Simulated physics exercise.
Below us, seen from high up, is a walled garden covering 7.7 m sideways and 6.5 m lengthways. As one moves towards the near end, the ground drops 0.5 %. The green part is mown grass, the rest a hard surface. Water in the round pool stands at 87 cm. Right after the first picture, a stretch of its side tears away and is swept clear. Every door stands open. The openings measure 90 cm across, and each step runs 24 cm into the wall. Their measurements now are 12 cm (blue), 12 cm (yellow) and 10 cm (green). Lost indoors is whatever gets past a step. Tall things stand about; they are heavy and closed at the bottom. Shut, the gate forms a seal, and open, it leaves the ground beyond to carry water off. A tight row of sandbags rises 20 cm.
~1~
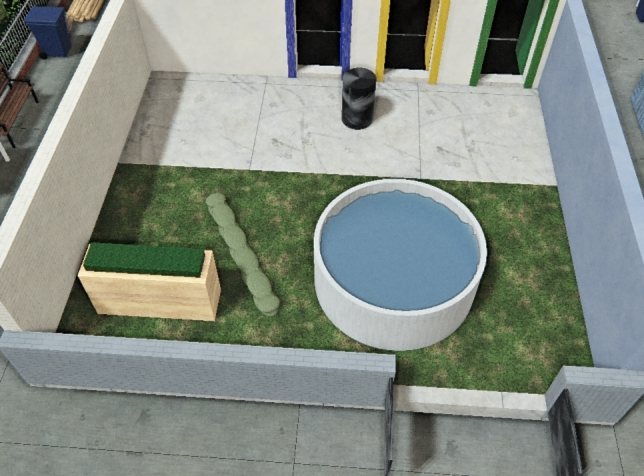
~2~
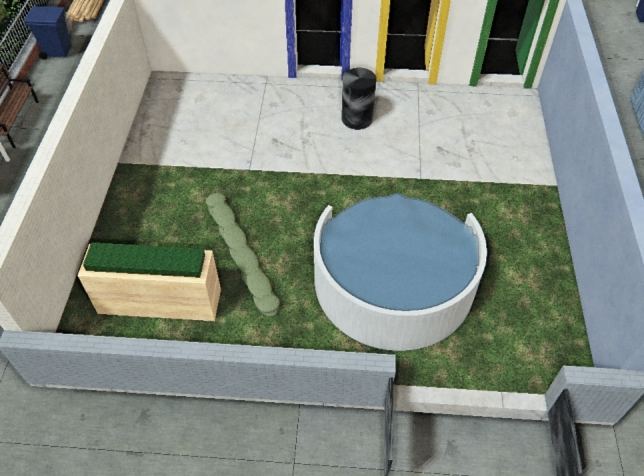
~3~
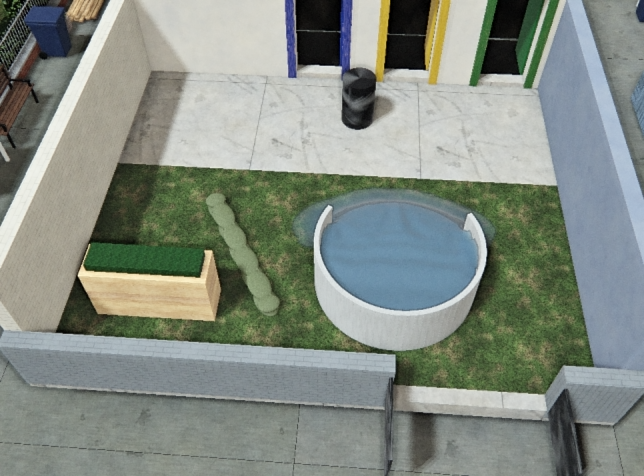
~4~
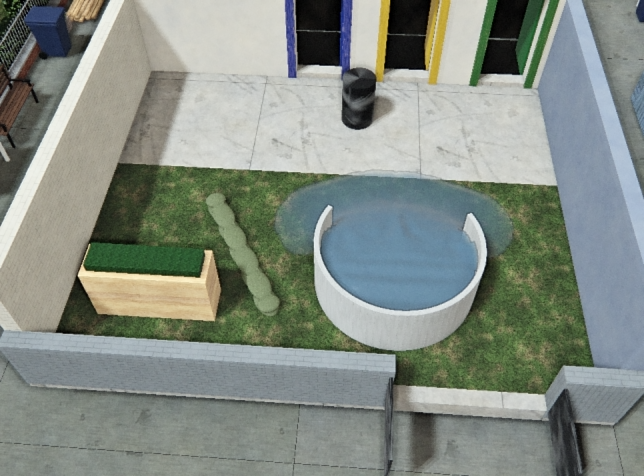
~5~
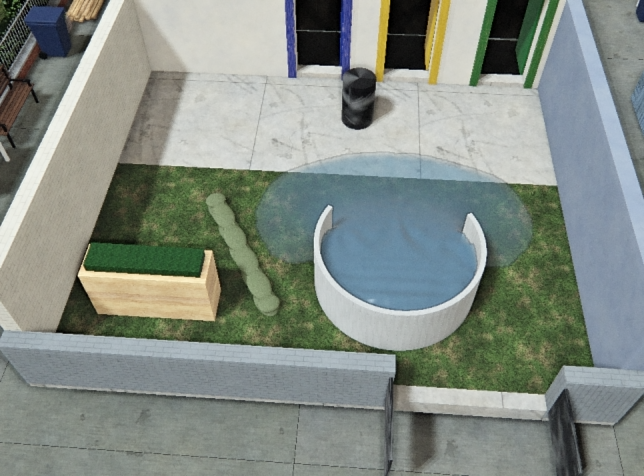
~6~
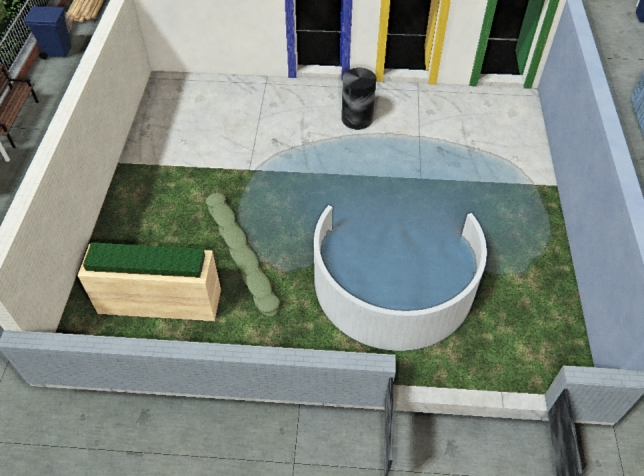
In a walled garden with mown grass and a pale paved strip before blue, yellow and green doorways, a round pool stands full of still water. The far side of its wall vanishes, and water pours through the gap, fanning out across the grass and then onto the paving.
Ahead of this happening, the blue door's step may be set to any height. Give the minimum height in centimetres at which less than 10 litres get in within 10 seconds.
16 cm.
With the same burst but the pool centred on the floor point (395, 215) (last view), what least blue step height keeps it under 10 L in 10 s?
Roughly 14.5 centimetres.
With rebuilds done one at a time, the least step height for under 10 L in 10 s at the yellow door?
Yellow door, minimum about 32 cm.
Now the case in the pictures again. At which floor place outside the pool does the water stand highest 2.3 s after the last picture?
About (152, 71).
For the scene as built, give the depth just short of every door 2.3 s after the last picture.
Depth at blue 13 cm, at yellow 23 cm, at green 28 cm.
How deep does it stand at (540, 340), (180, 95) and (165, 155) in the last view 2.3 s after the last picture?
The depths come to about 0, 11 and 2 cm.
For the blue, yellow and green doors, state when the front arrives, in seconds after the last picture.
Blue at 0.6 s, yellow at 0.5 s, green at 0.7 s.
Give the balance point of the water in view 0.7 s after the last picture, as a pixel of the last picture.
The balance point sits at roughly (392, 210).
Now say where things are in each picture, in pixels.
The first picture shows still water, 87 cm deep, in the round pool at (399, 245); the blue door at (319, 35) is dry.
In the second picture, the gap is on the far side, the front 0.3 m out at a hidden place; the back of the round pool holds 87 cm.
In the third picture, water pours out on the far side and has run 0.8 m, to (488, 224); about 13 cm deep outside, 87 cm at the back.
In the fourth picture, the front is at (485, 197), 1.2 m from the gap on the far side; 4.3 m2 of floor is wet, 83 cm left at the back.
In the fifth picture, the gap is on the far side, the front 1.7 m out at (490, 176); the back of the round pool holds 74 cm.
In the sixth picture, the gap is on the far side, the front 2.2 m out at (501, 160); the back of the round pool holds 76 cm; the blue door at (319, 35), 3.9 m from the gap, is still 1.8 m from the nearest water.
Then, 0.7 s after the last picture water covers 50 % of the floor, deepest (36 cm) near (364, 130); 2 cm at the blue door, 0 litres in over its 12 cm step.
Then, 2.3 s after the last picture water covers 70 % of the floor, deepest (36 cm) near (152, 71); 13 cm at the blue door, 24 litres in over its 12 cm step.
Then, 9.3 s after the last picture water covers 95 % of the floor, deepest (12 cm) near (123, 279); 5 cm at the blue door, 28 litres in over its 12 cm step.
At the blue door as built, the water peaked near 17 cm, 1.7 s after the last picture.
With a step of 14 cm, 17 litres would have come in within the 10 s; with 19 cm, 3 litres. So under 10 litres takes about 16 cm.
